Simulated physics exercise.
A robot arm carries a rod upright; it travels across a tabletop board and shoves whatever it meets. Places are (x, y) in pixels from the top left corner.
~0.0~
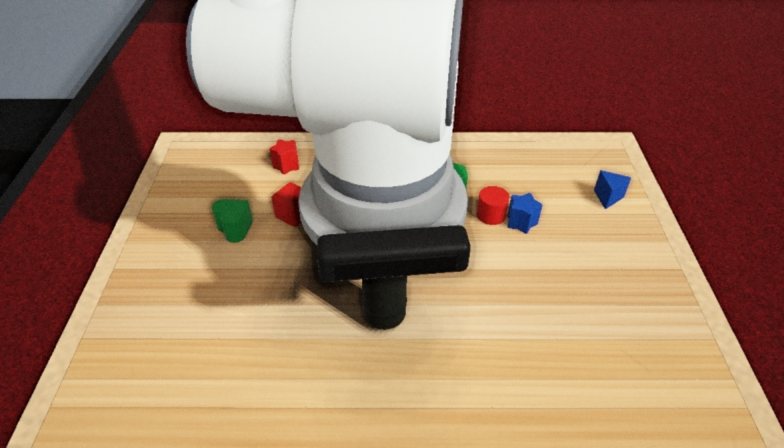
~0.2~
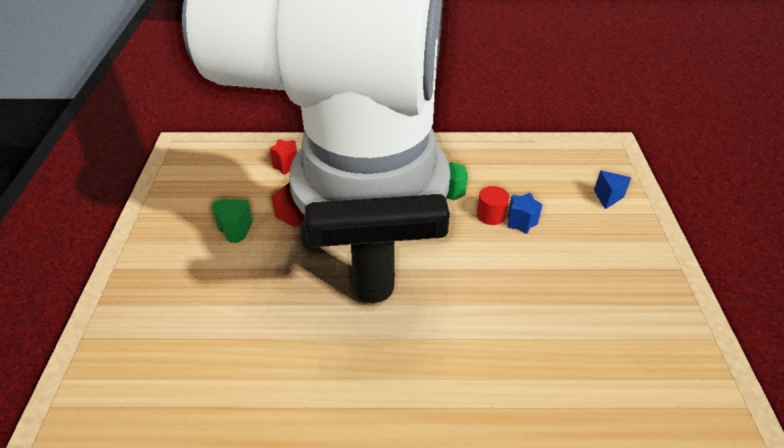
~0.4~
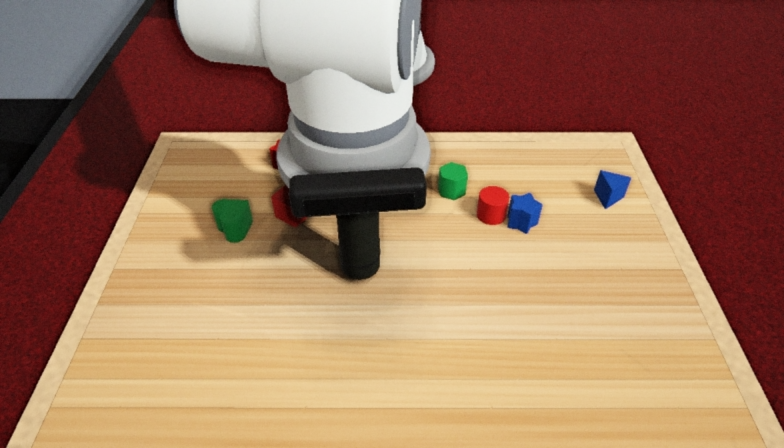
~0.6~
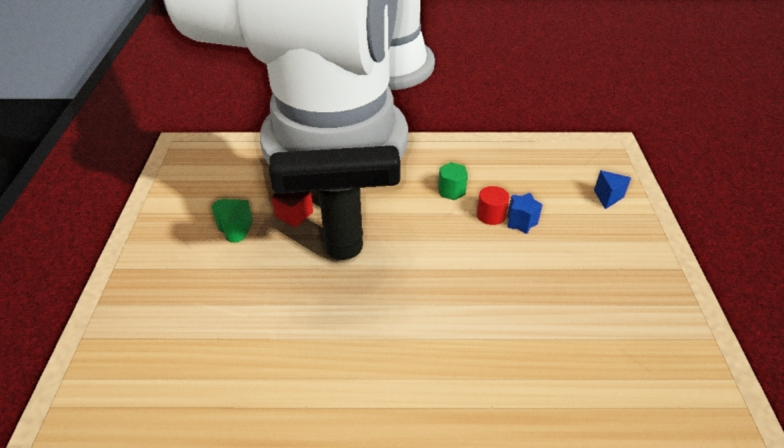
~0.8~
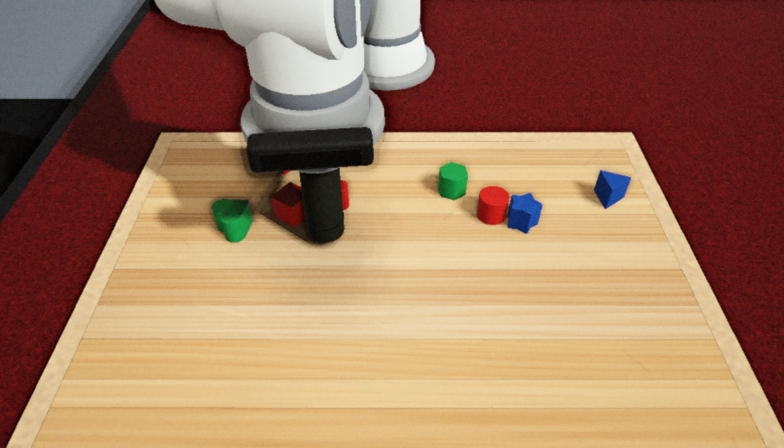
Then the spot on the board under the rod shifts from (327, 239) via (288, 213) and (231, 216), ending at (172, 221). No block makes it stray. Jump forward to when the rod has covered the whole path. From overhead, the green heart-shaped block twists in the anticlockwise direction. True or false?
My answer: True.
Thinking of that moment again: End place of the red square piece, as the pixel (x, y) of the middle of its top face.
Its top face will be centred at roughly (255, 172).
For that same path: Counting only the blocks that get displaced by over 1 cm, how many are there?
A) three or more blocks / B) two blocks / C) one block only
Choice B: Two blocks.
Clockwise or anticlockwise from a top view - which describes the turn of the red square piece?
Twists clockwise.
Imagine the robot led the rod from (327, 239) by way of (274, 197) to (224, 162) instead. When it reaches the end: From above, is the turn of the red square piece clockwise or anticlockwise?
My prediction: CW.
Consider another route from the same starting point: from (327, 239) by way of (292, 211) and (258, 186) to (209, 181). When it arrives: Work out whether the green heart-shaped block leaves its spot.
By the last moment, the green heart-shaped block will still be in its place.
The first path, step by step. One third of the way, rod (285, 205); red square piece (266, 177), turned 20° clockwise.
Two thirds of the way, rod (227, 207); green heart-shaped block (206, 219), turned 60° anticlockwise; red square piece (255, 172), turned 45° clockwise.
At the end, rod (169, 213); green heart-shaped block (198, 221), turned 100° anticlockwise; red square piece (255, 172), turned 45° clockwise; red heart-shaped block in place.
